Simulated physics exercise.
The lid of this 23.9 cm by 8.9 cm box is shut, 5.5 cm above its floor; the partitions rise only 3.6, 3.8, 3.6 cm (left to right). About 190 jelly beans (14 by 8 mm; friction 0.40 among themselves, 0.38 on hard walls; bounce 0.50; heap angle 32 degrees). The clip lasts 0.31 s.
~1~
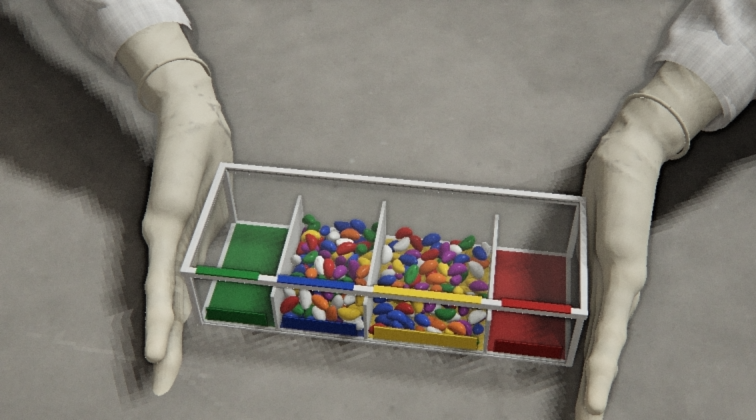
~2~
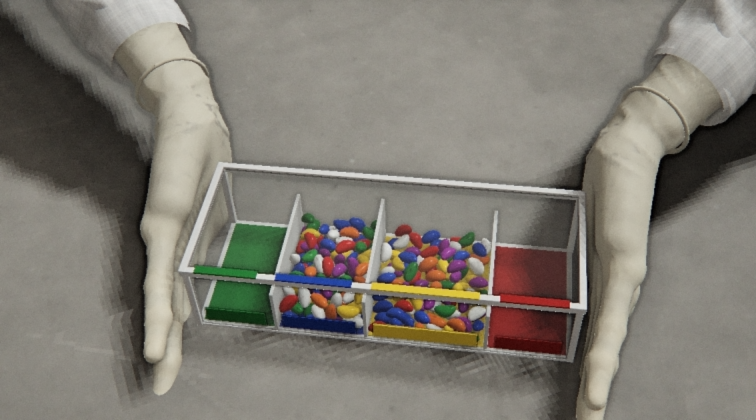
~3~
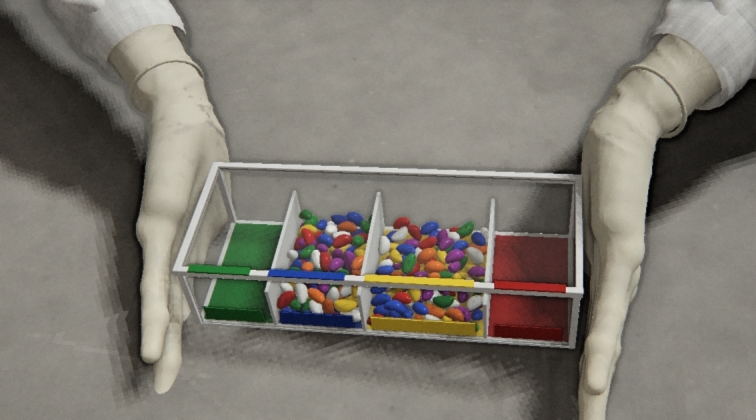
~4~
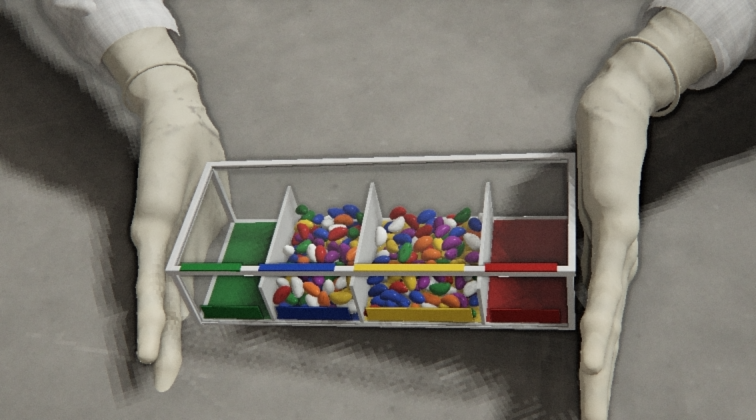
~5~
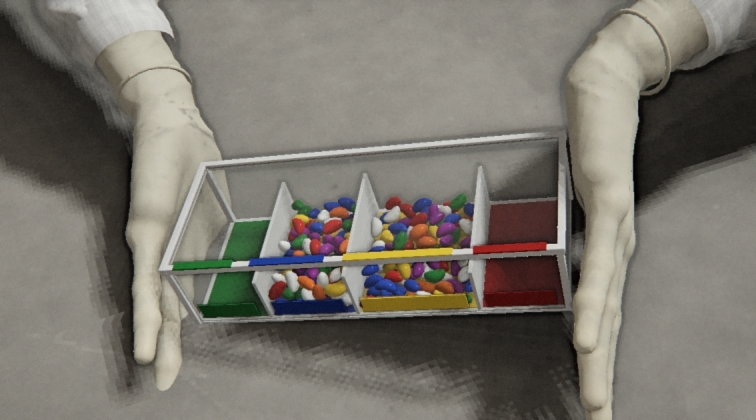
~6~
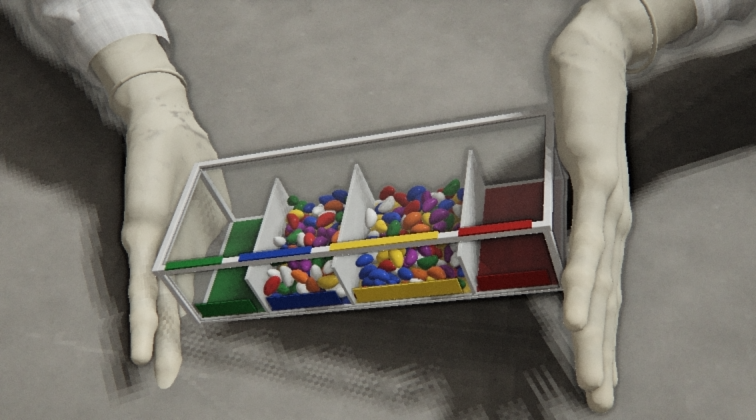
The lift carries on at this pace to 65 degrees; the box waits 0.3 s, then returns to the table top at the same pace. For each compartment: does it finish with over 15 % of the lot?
Red compartment: Below; blue compartment: Above; green compartment: Below; yellow compartment: Above.
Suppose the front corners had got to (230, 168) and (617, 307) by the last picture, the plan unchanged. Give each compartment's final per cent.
Red 5, blue 50, green 0, yellow 45.
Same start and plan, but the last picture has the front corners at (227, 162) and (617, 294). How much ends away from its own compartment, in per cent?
In that case some 5 per cent.
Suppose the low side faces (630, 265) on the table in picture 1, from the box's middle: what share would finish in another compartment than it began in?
About 5 per cent.
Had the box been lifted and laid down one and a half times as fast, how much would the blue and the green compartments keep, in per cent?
In that case blue 50; green 5.
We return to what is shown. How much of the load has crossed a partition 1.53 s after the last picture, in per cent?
About 5 per cent.
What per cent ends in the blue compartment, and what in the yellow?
Blue 55; yellow 45.
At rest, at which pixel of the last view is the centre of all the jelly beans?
At about (355, 275).
Then, 0.92 s after the last picture, tilt 65 degrees; blue 55 %, yellow 45 %.
Then, 1.53 s after the last picture, tilt 32 degrees; blue 55 %, yellow 45 %.
Then, 2.19 s after the last picture, tilt 0 degrees; blue 55 %, yellow 45 %.
In the end, red 0 %, blue 55 %, green 0 %, yellow 45 %.
